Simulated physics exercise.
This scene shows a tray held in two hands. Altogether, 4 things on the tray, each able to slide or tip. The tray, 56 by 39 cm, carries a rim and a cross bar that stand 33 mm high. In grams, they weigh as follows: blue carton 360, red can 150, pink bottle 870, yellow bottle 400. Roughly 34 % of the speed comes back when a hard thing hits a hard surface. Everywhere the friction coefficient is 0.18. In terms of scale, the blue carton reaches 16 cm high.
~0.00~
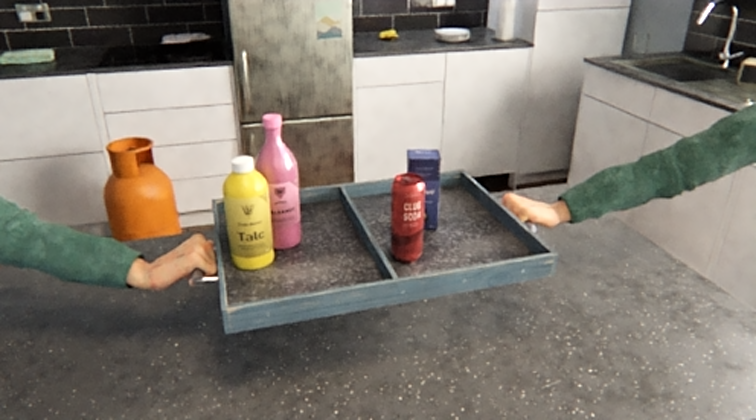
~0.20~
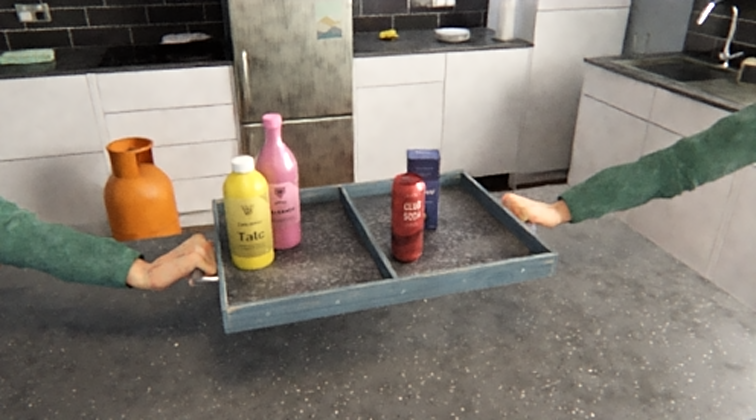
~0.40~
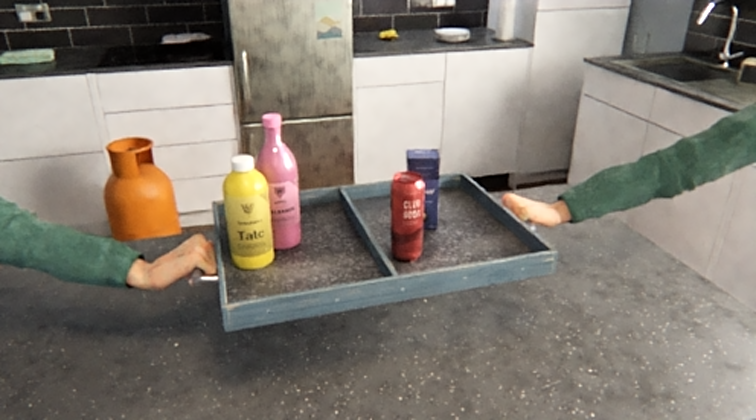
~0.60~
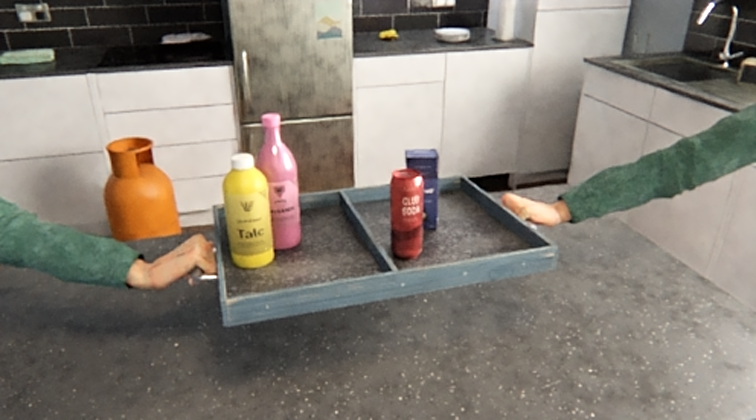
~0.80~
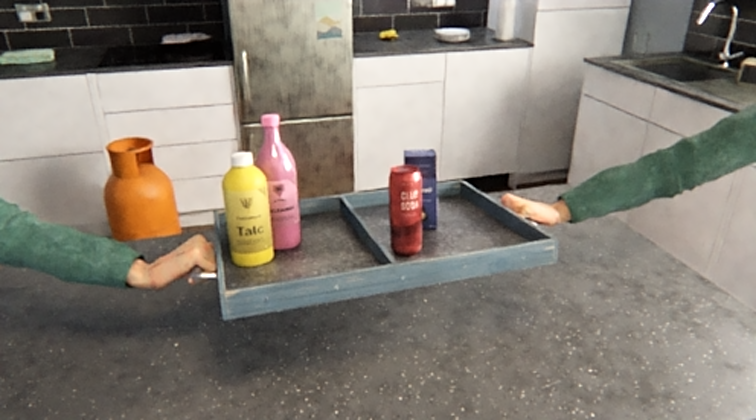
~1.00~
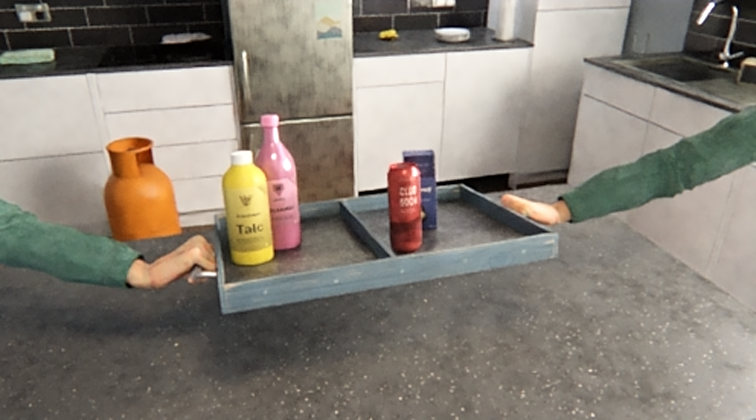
In a kitchen, two hands gradually tilt a tray of bottles, can and carton away.
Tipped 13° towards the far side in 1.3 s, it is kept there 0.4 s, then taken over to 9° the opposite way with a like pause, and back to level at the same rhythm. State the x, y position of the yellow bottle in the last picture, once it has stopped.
(233, 177).
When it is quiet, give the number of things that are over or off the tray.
All told, 1.
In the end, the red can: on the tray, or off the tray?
Red can: Goes out of bounds.
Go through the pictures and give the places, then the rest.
In the first picture, tray level; yellow bottle (248, 212); blue carton (422, 190).
In the second picture, tray level; pink bottle (277, 182); blue carton (422, 190).
In the third picture, tray at 1°, far edge down; red can (407, 218); pink bottle (277, 182).
In the fourth picture, tray at 4°, far edge down; blue carton (421, 190); red can (406, 215).
In the fifth picture, tray at 7°, far edge down; pink bottle (276, 181); blue carton (421, 190).
In the sixth picture, tray at 11°, far edge down; yellow bottle (247, 207); red can (405, 208).
Around 1.70 s, tray at 13°, far edge down; yellow bottle shifted 10 cm near (243, 196); blue carton shifted 10 cm; pink bottle shifted 10 cm.
Around 2.20 s, tray at 9°, far edge down; yellow bottle shifted 17 cm near (234, 185); red can tipped 18° against what carries it; blue carton tipped 11° against what carries it.
Around 2.90 s, tray at 8°, near edge down; red can now off the tray; yellow bottle shifted 17 cm near (232, 169); blue carton shifted 12 cm.
Finally (5.2 s), off the tray, red can; not toppled but over 5 cm from the start, blue carton, pink bottle and yellow bottle. Final places as that camera would see them, yellow bottle near (233, 177).
